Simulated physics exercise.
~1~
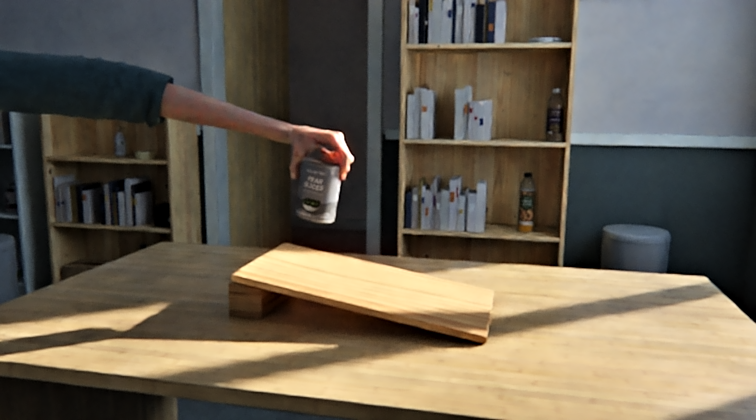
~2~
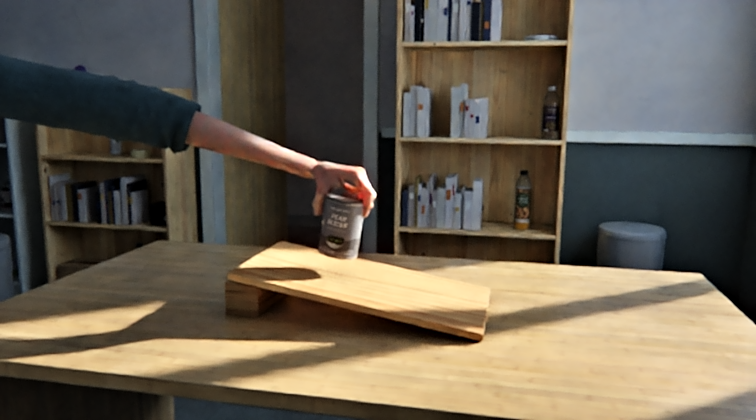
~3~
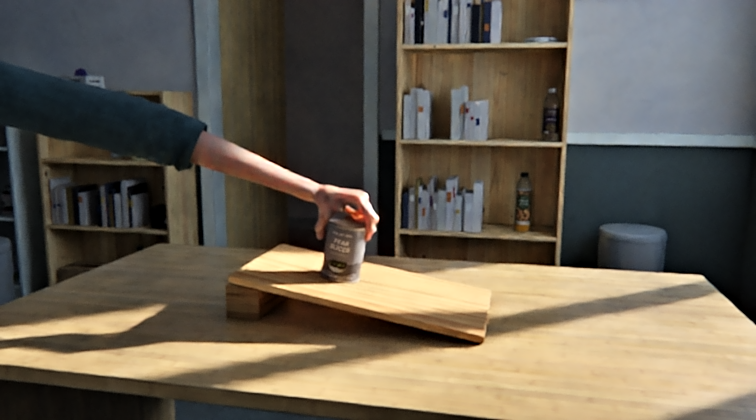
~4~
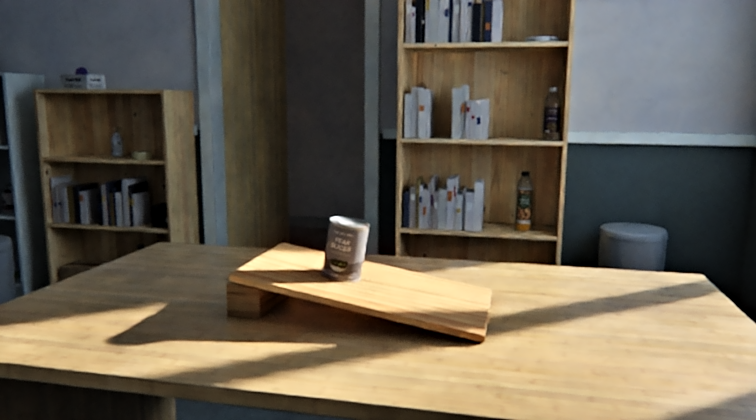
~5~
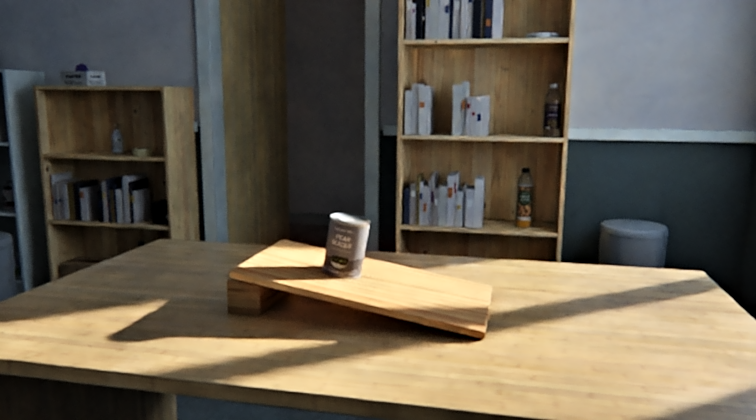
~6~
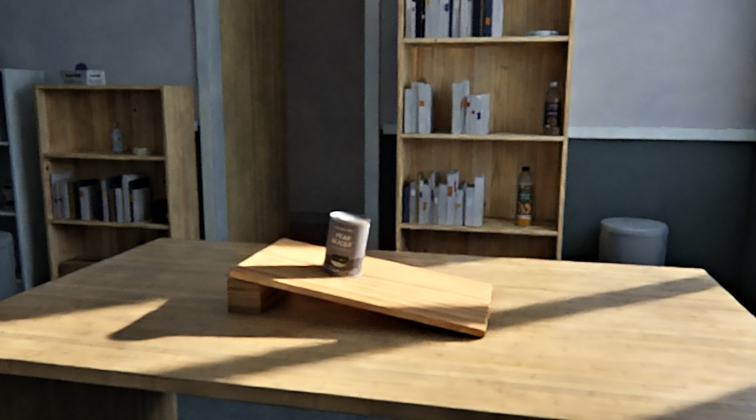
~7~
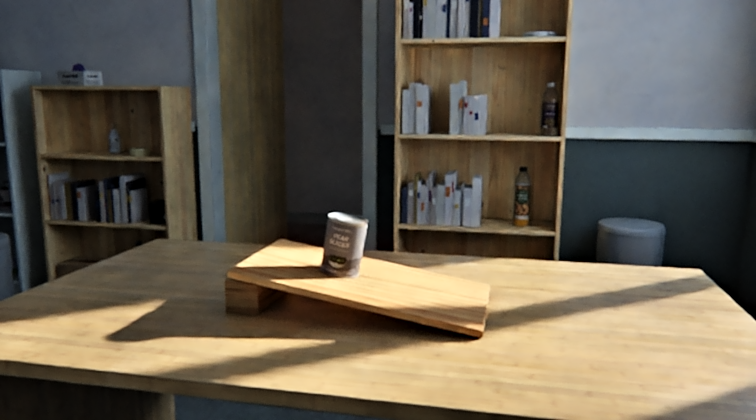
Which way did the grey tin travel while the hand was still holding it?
The grey tin moved down, drifting a little to the right as well, until it rested on the sloping board.
